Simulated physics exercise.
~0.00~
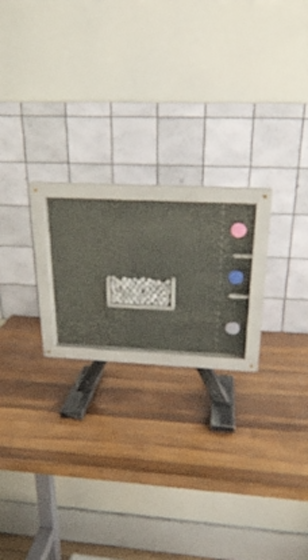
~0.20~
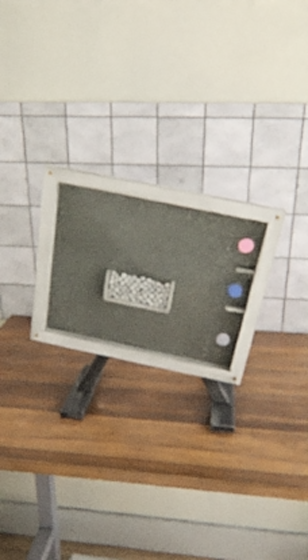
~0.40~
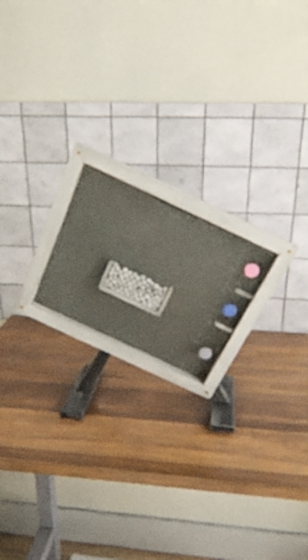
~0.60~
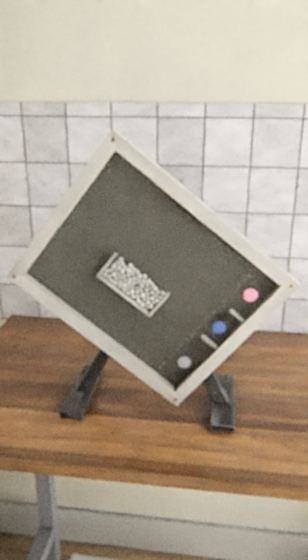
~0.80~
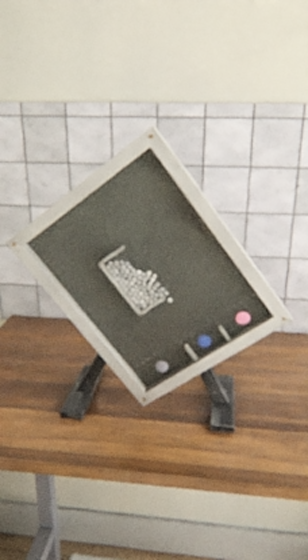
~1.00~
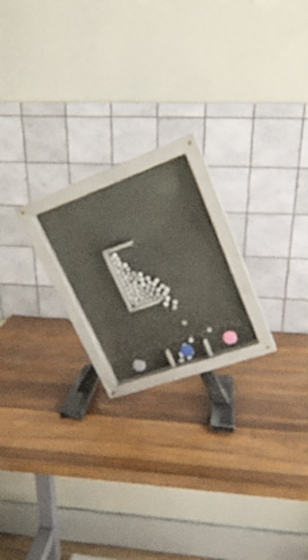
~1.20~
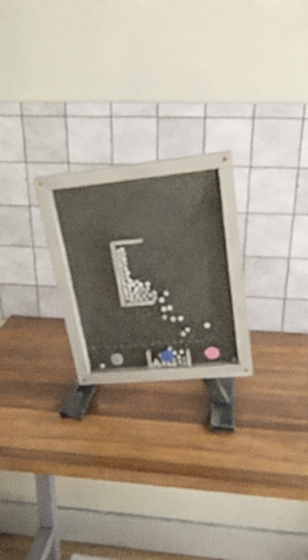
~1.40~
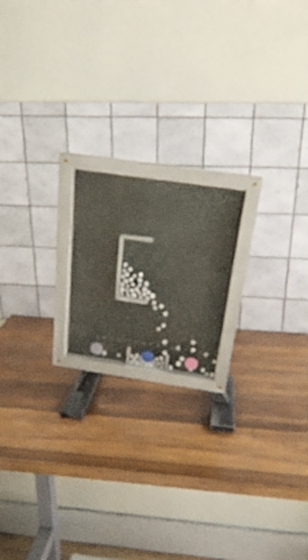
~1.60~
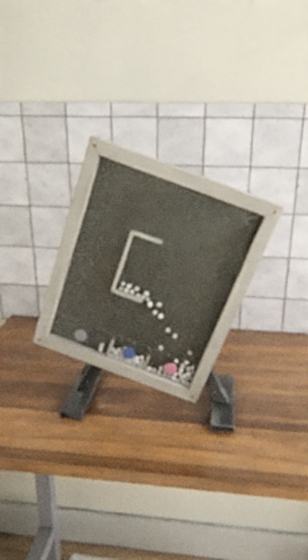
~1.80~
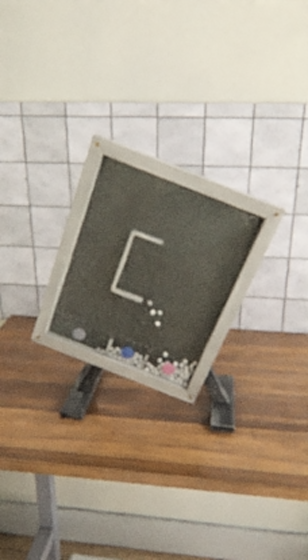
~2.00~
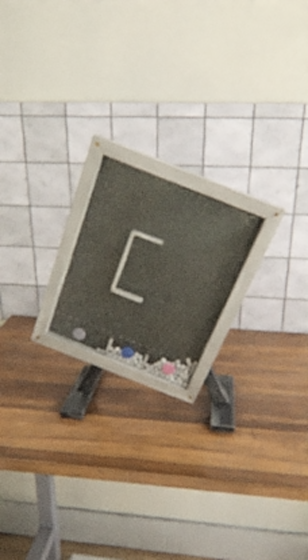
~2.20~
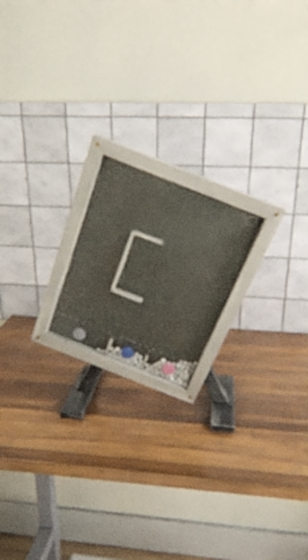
A framed dark case on a wooden table turned clockwise past a quarter turn and stopped tilted, while white beads spilled from its small central tray and settled along the bottom, mostly around the pink and blue stickers, leaving the tray empty.
